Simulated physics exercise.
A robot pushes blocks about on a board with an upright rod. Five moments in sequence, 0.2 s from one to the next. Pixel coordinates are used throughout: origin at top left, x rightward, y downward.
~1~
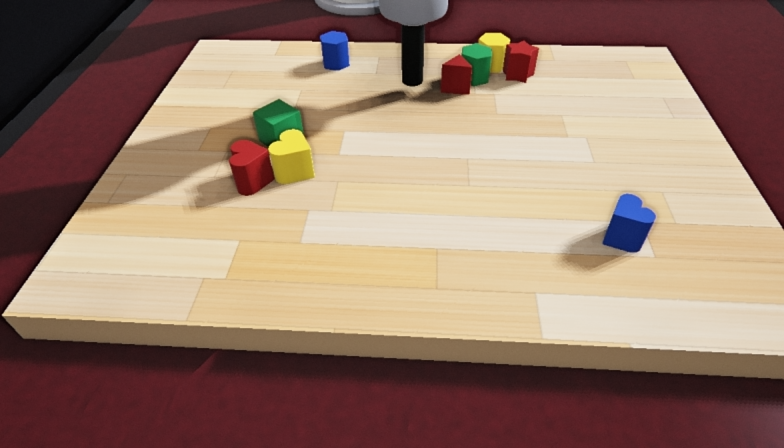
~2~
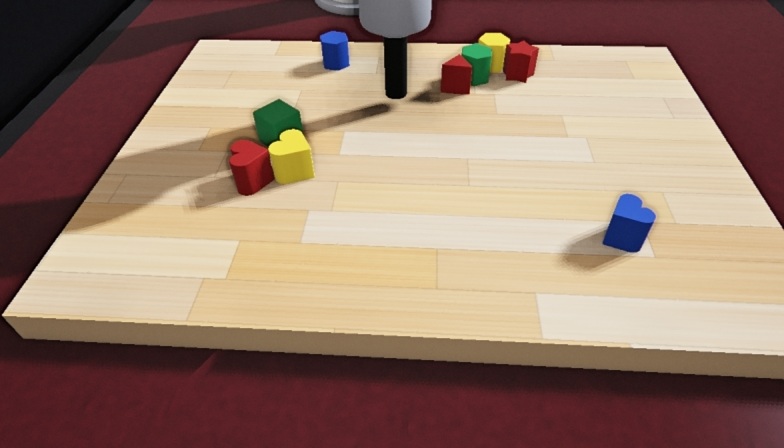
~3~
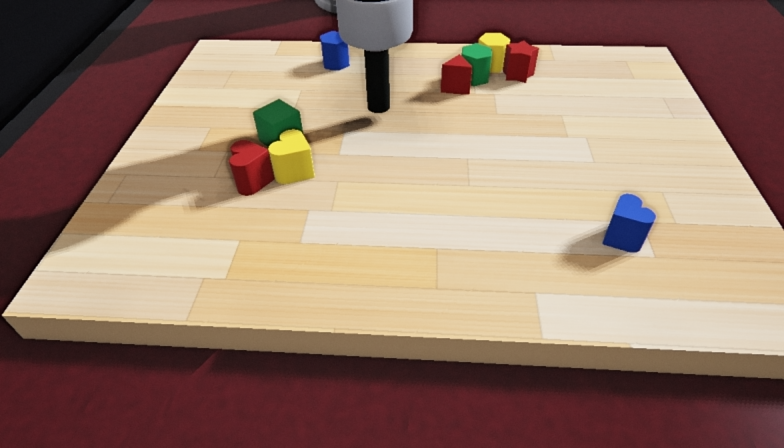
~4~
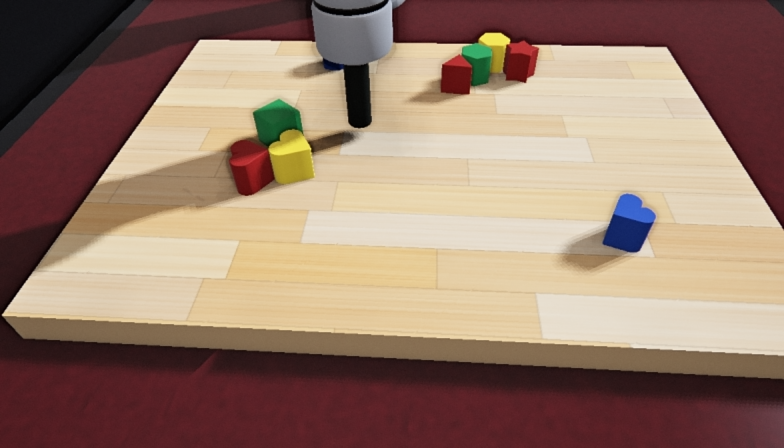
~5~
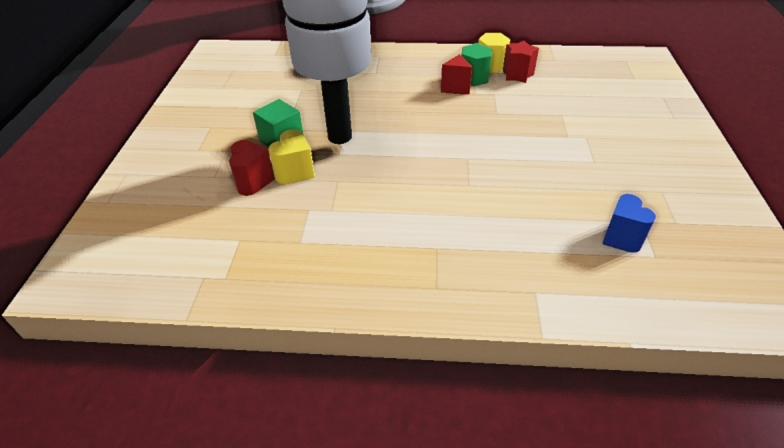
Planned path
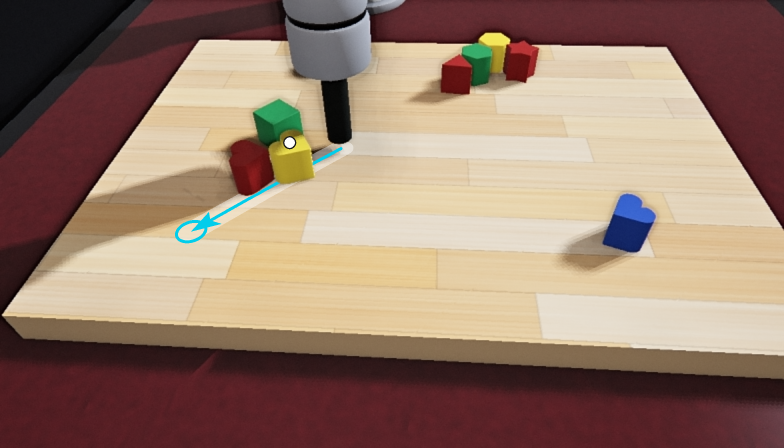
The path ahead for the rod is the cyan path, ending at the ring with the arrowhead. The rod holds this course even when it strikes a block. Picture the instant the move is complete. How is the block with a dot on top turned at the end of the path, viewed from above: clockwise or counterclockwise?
The twist is anticlockwise.
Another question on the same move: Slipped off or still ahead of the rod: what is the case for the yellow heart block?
It falls back or aside.
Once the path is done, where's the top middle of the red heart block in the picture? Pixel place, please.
Close to (213, 160).
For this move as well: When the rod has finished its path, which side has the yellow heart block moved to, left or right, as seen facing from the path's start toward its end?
Left side.
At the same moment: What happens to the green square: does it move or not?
The block stays on its spot.
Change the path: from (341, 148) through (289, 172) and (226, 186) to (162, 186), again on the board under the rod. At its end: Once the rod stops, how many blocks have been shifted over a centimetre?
Answer: 2.
Path on the board, in a line from (341, 148) to (191, 231); the dot is on the yellow heart block.
What follows on the original path. One third of the way, rod (293, 162); red heart block (235, 155), turned 30° clockwise; yellow heart block (268, 159), turned 25° anticlockwise.
Two thirds of the way, rod (243, 190); red heart block (216, 159), turned 80° clockwise; yellow heart block (223, 191), turned 60° anticlockwise.
At the end, rod (187, 220); red heart block (213, 160), turned 90° clockwise; green square in place; yellow heart block (203, 215), turned 105° anticlockwise.
